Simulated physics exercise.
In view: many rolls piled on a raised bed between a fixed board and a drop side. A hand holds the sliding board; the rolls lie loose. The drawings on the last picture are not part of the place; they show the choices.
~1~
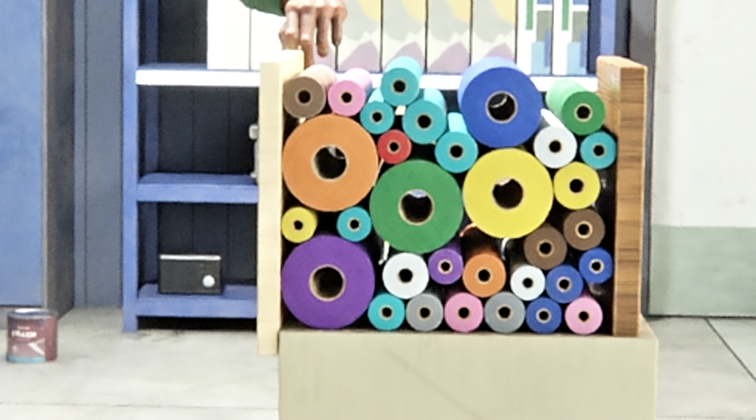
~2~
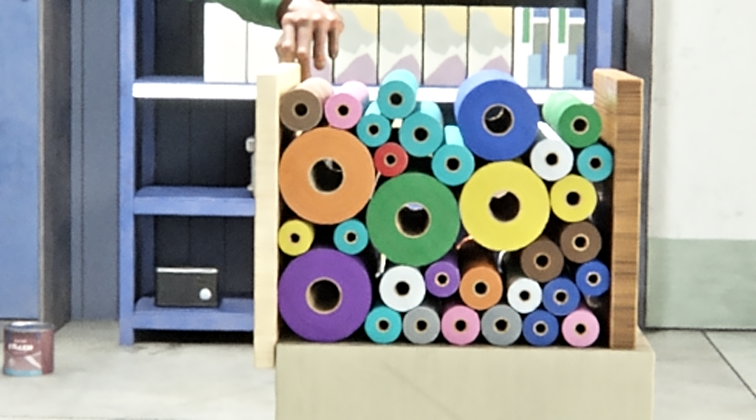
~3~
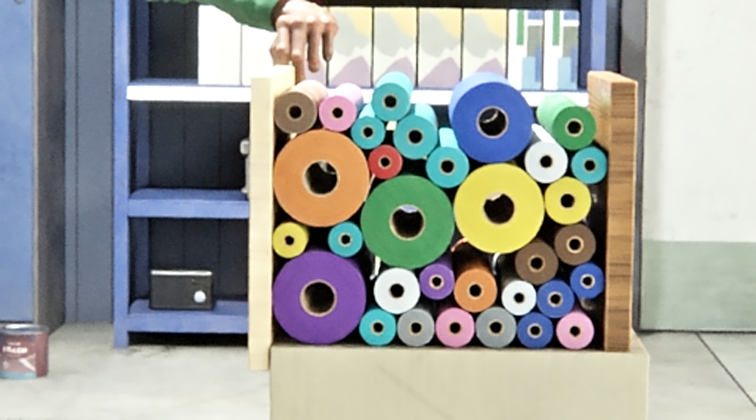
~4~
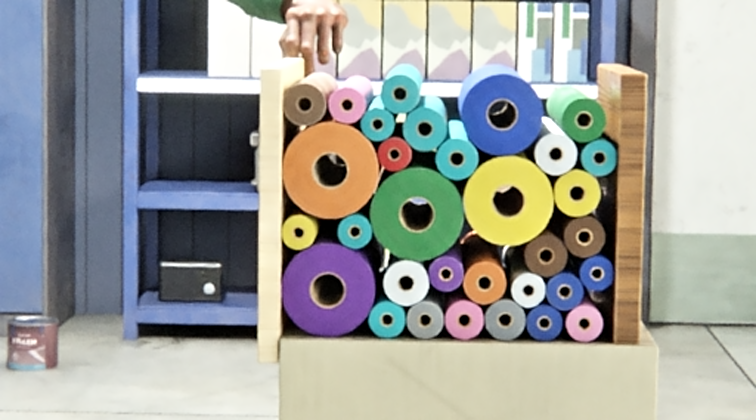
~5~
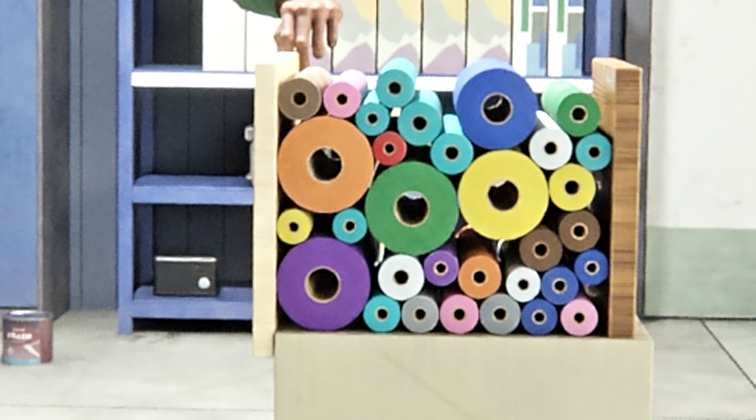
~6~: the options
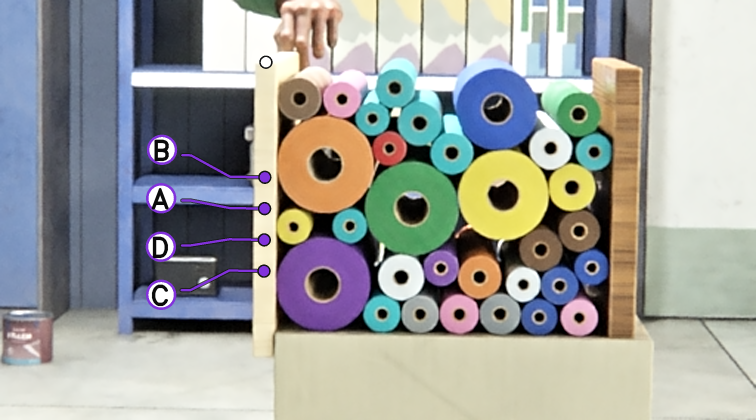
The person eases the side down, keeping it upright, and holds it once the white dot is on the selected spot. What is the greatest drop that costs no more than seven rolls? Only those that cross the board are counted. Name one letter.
Slide it to D.
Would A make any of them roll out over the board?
Yes.
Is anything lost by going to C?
Yes, at C.
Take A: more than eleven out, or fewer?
At A, fewer than eleven.
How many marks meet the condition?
The number is three.
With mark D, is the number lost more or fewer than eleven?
Fewer than eleven.
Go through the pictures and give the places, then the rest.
In the first frame, side board (284, 190); a purple roll (327, 282); a blue roll (544, 316).
In the second frame, a blue roll (541, 328); a white roll (403, 288).
In the third frame, a yellow roll (499, 209); a yellow roll (567, 201).
In the fourth frame, a turquoise roll (425, 129); a pink roll (347, 104).
In the fifth frame, side board (280, 192); a purple roll (323, 284); a blue roll (539, 317).
On the marked copy, A at (265, 209); B at (265, 177); C at (264, 271); D at (264, 240); the white dot at (266, 62).
Following D. Soon after the start, top of the board (276, 143).
Later, top of the board (276, 234).
In the end, top of the board (276, 239), one out over the board.
As for the rest, A one out over the board; B one out over the board; C more than seven out over the board.
